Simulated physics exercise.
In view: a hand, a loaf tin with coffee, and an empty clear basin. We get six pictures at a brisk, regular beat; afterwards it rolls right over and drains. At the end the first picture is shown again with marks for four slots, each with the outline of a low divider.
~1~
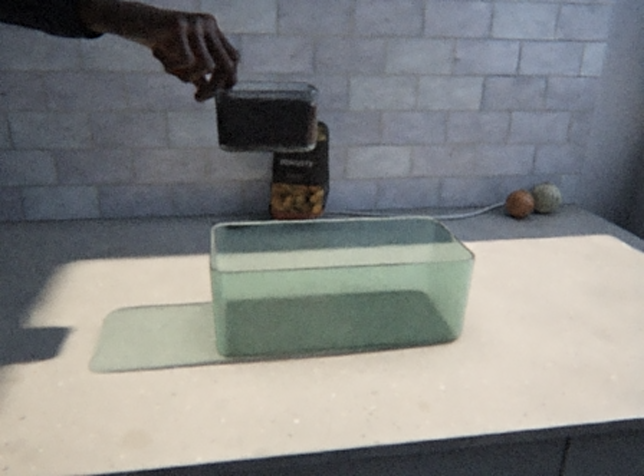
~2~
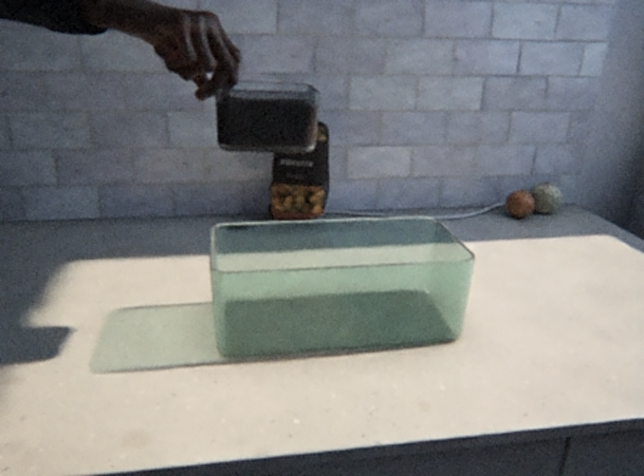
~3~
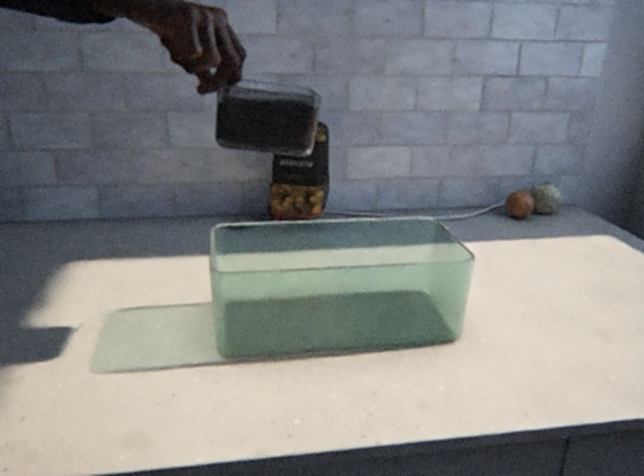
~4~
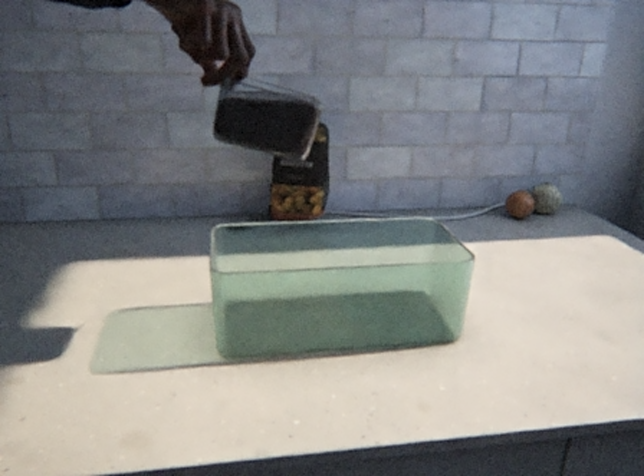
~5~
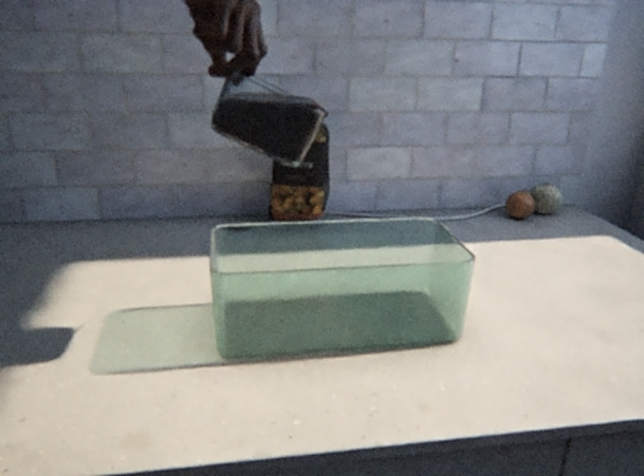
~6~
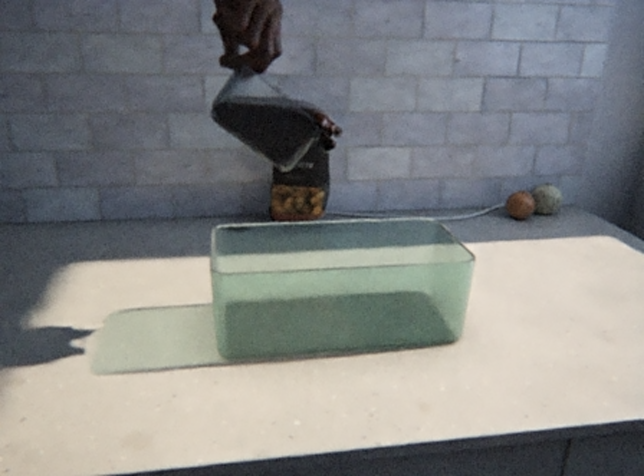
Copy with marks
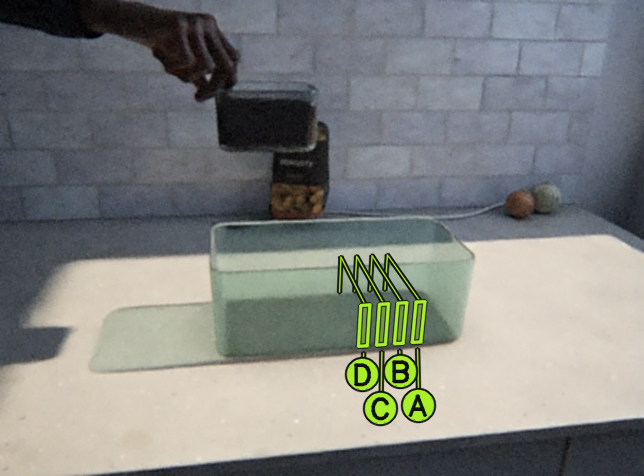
A small clear container of dark liquid, held by a hand above an empty greenish basin, stayed level at first, then tilted steadily down to the right until some liquid came over its lip.
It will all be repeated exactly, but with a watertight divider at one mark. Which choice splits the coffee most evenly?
The answer is place C.
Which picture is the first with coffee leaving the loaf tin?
In picture 5.
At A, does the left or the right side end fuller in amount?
The left one.
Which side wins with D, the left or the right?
The right side.
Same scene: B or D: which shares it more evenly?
That would be D.
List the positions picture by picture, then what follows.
In the first frame, upright, lip at (312, 86); basin from (217, 354) to (460, 336); nothing has left yet.
In the second frame, upright, lip at (312, 87); nothing has left yet.
In the third frame, tipped about 7°, lip at (314, 92); nothing has left yet.
In the fourth frame, tipped about 15°, lip at (317, 100); nothing has left yet.
In the fifth frame, tipped about 25°, lip at (319, 110); coffee is over the lip, down to (319, 110).
In the sixth frame, tipped about 37°, lip at (319, 121); coffee is over the lip, down to (325, 147).
In lime, A at (417, 349); B at (399, 350); C at (381, 351); D at (363, 353).
For place A, about 96 % ends left of the wall and 3 % right of it.
For place B, about 94 % ends left of the wall and 5 % right of it.
For place C, about 51 % ends left of the wall and 48 % right of it.
For place D, about 26 % ends left of the wall and 73 % right of it.
